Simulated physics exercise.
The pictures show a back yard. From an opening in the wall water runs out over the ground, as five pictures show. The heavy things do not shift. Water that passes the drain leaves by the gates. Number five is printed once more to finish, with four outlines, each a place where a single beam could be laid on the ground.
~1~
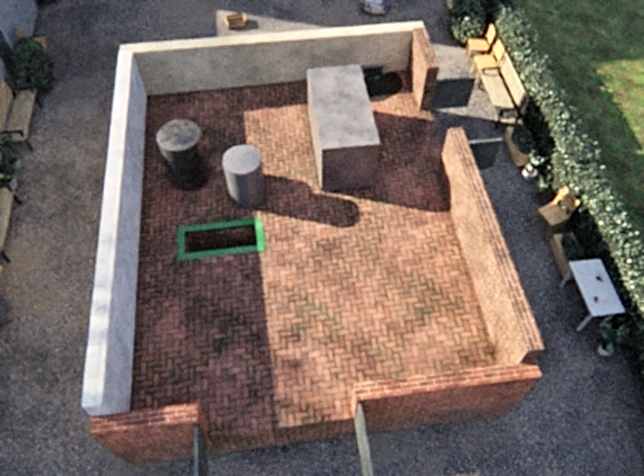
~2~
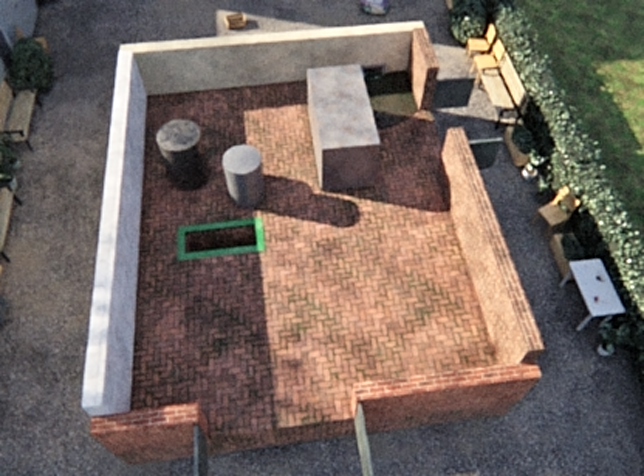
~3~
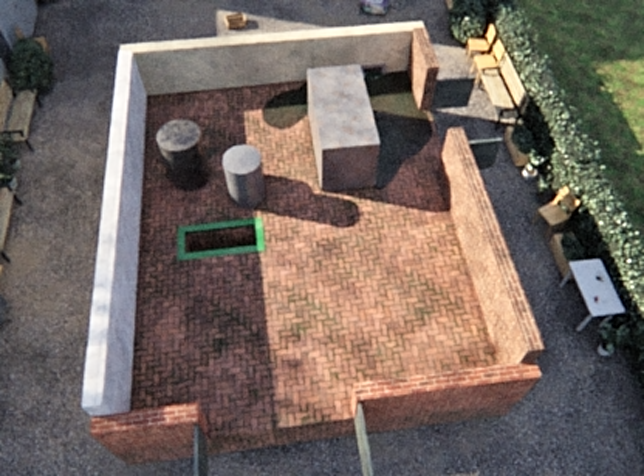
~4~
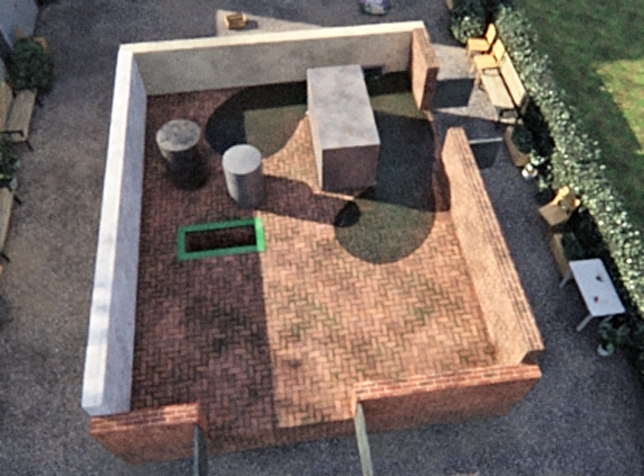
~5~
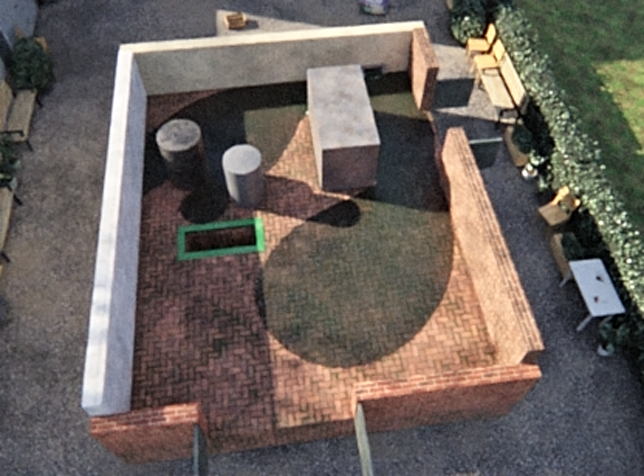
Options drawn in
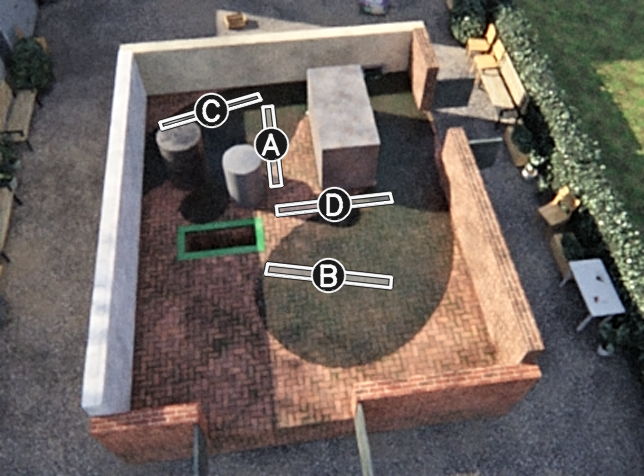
Dark wet patch spreading from the far right corner of a walled brick yard, passing around a large block and widening frontward.
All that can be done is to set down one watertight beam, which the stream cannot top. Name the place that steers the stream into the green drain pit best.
B works best here.
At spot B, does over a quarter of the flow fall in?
Yes.
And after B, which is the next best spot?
D it is.
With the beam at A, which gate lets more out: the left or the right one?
More leaves on the left.
On the marked copy, A from (276, 186) to (267, 106); B from (266, 268) to (391, 282); C from (160, 125) to (259, 96); D from (276, 210) to (391, 197).
With A, about 10 % of the stream goes into the green drain pit, about 85 % out by the gates.
With B, about 32 % of the stream goes into the green drain pit, about 63 % out by the gates.
With C, about 7 % of the stream goes into the green drain pit, about 88 % out by the gates.
With D, about 18 % of the stream goes into the green drain pit, about 76 % out by the gates.
